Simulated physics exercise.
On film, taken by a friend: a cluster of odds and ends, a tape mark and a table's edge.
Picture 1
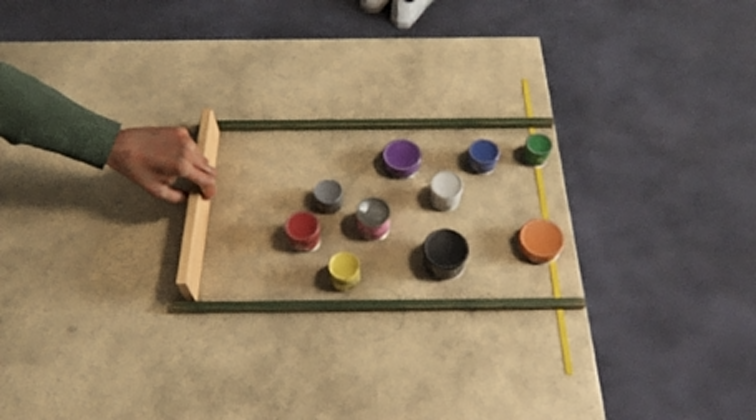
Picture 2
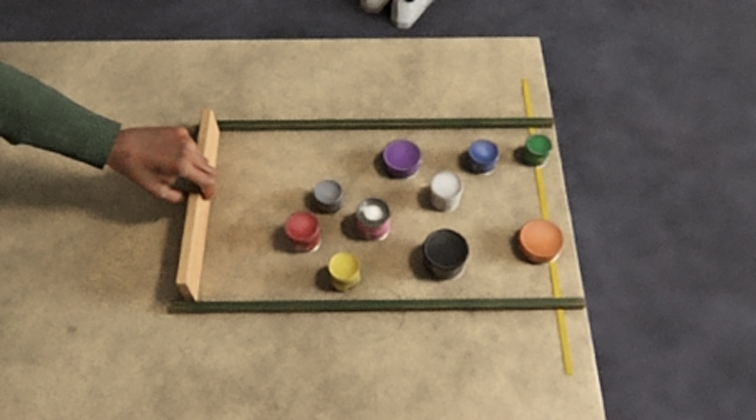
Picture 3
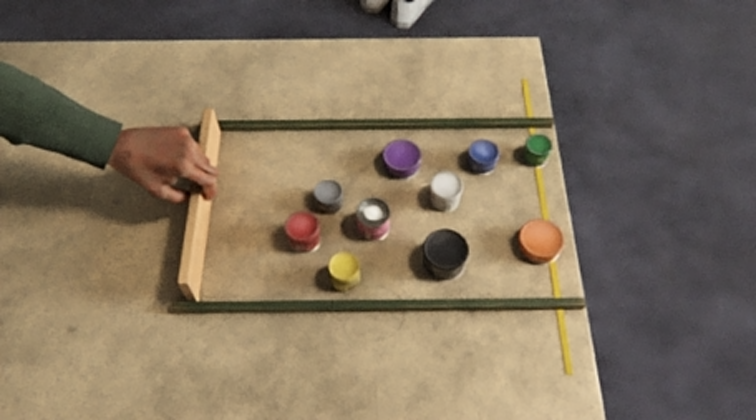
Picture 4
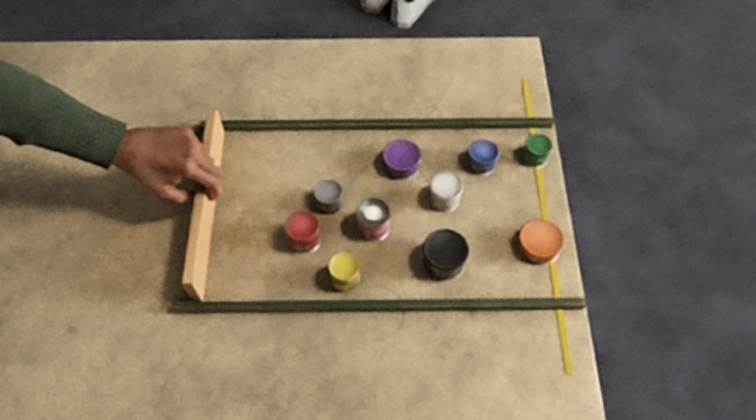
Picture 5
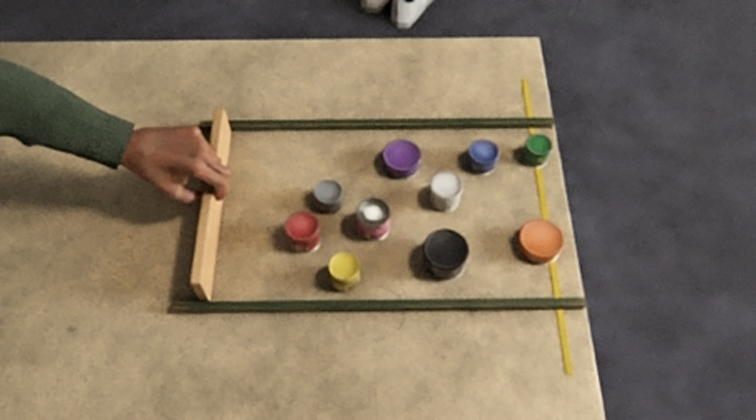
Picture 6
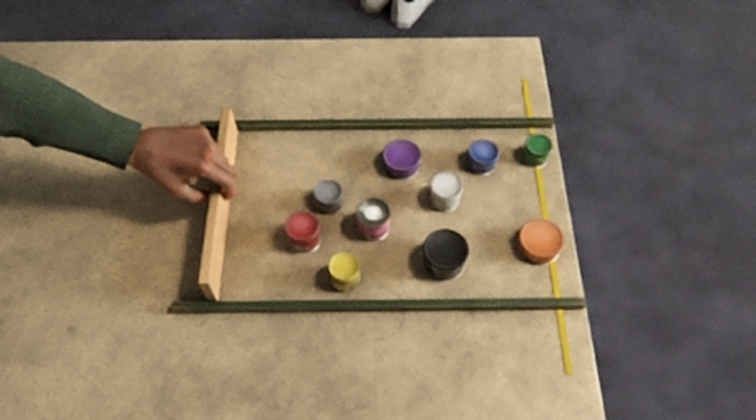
On a tabletop between two dark rails, a hand in a green sleeve holds an upright wooden board at the left of scattered colourful pots and tins, some near a yellow tape line. The board stays almost still at first, then the hand slides it slightly right, while the containers remain in place.
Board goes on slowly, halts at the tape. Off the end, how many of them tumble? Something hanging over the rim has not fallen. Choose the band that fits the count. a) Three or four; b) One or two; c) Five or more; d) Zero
Answer: C.
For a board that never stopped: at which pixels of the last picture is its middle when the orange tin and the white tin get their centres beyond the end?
Orange tin: (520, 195); white tin: (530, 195).
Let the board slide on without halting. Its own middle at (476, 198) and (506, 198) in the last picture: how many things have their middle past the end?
That gives counts of 0 and 1, in that order.
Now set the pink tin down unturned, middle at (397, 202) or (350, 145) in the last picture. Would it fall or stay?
Place by place, it holds its place, then holds its place.
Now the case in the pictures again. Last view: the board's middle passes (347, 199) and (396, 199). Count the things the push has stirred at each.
That makes 4 at the first spot and 6 at the second.
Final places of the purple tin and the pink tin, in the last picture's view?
Listed in order, first is (557, 157) and the other is (564, 208).
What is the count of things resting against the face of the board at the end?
Count recorded: 5.
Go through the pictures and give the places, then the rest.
In the first frame, green pot (537, 151); orange tin (540, 242); blue pot (483, 157); board (200, 200); tape (544, 209).
In the second frame, orange tin (540, 242); grey tub (329, 197).
In the third frame, blue pot (483, 158); board (201, 200).
In the fourth frame, green pot (537, 151); black tin (445, 255).
In the fifth frame, orange tin (540, 242); pink tin (373, 220).
In the sixth frame, green pot (537, 151); orange tin (540, 242); blue pot (483, 158); board (220, 200); tape (544, 209).
Early on, none off yet; green pot at rest near (537, 151); orange tin at rest near (540, 242); blue pot at rest near (483, 158).
Finally, the number that fall off is five or more; lost, black tin, white tin, blue pot, orange tin and green pot.
